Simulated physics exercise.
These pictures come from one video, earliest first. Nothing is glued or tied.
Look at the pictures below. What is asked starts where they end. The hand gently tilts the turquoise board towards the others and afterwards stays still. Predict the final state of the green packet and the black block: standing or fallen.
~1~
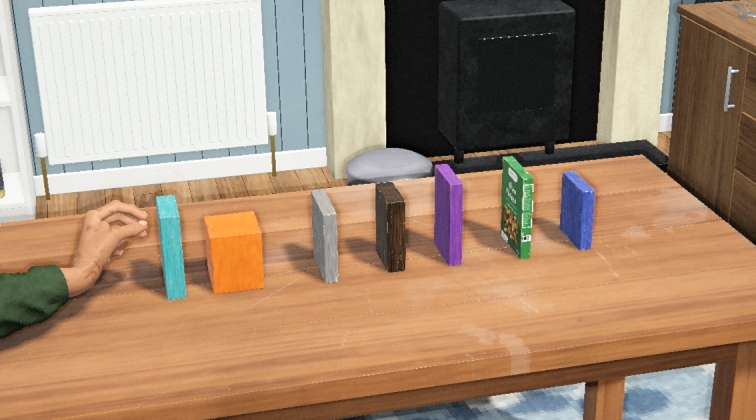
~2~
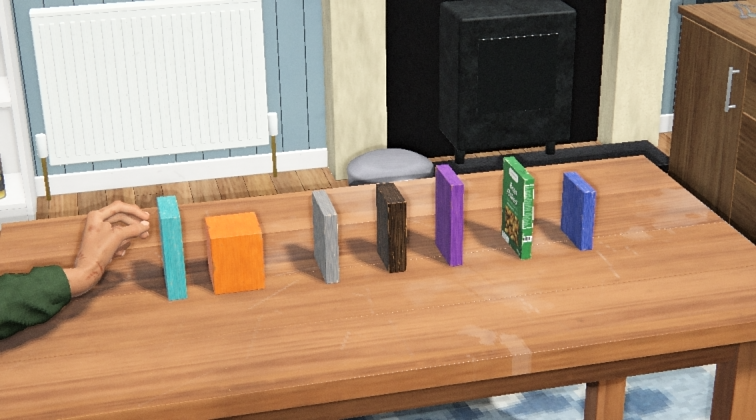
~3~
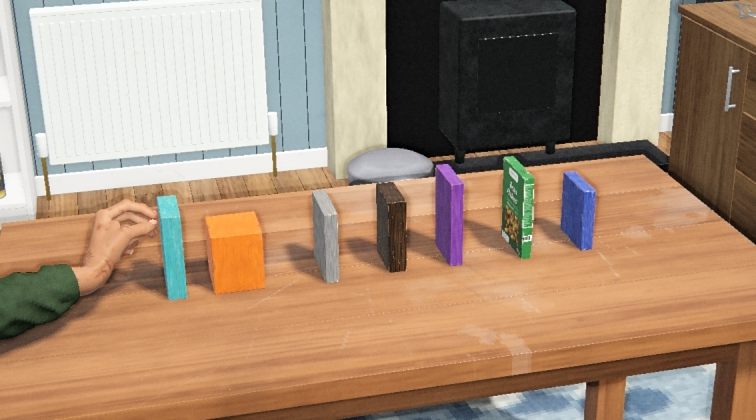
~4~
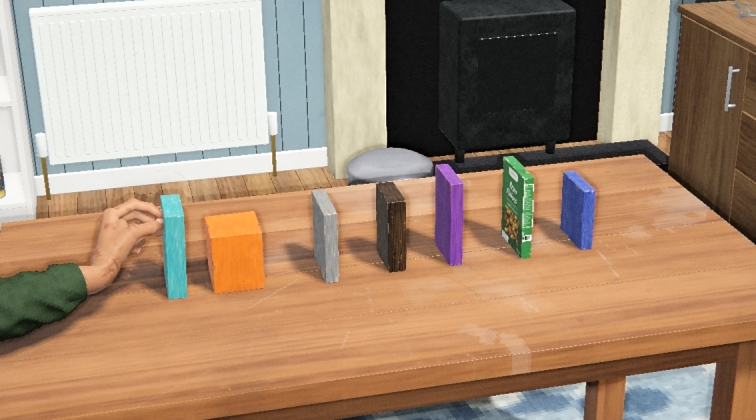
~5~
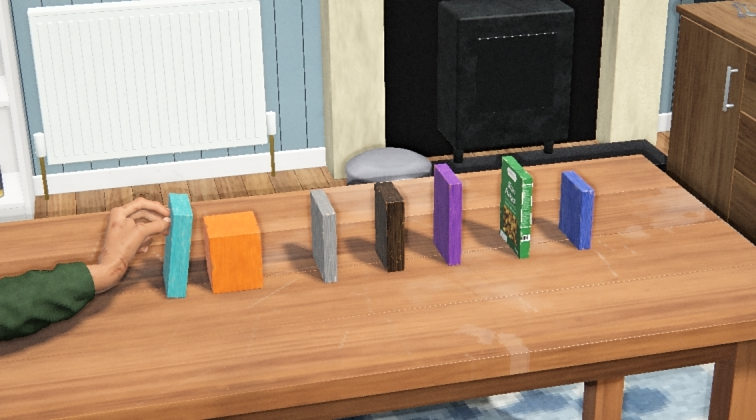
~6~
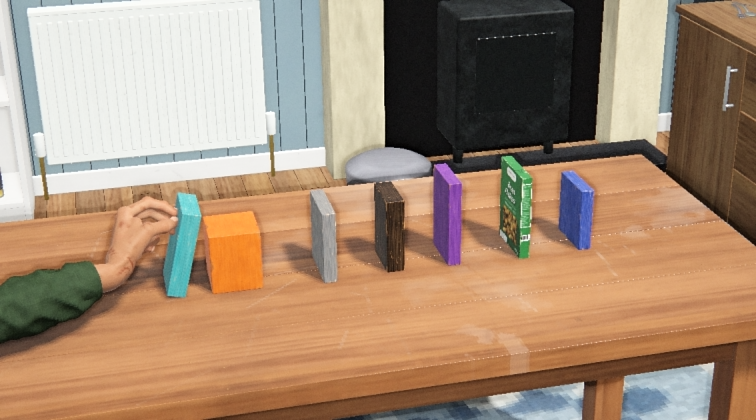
Final state - green packet: Standing, black block: Standing.
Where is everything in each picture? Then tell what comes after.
In the first picture, green packet (517, 207); black block (390, 227).
In the second picture, orange block (235, 253); purple block (449, 216).
In the third picture, grey block (326, 236); orange block (235, 253).
In the fourth picture, turquoise board 2° over; purple block (449, 215); grey block (326, 236).
In the fifth picture, turquoise board 9° over; orange block (233, 252); purple block (448, 215).
In the sixth picture, turquoise board 14° over; green packet (516, 207); black block (389, 227).
Then, 0.10 s past the last view, turquoise board 22° over.
Then, 0.20 s past the last view, turquoise board 23° over.
Then, 0.80 s past the last view, green packet resting near (516, 207); black block resting near (389, 227).
Finally, all 5 still in place. Final places as the last picture's camera would see them, green packet near (516, 207), black block near (389, 227).
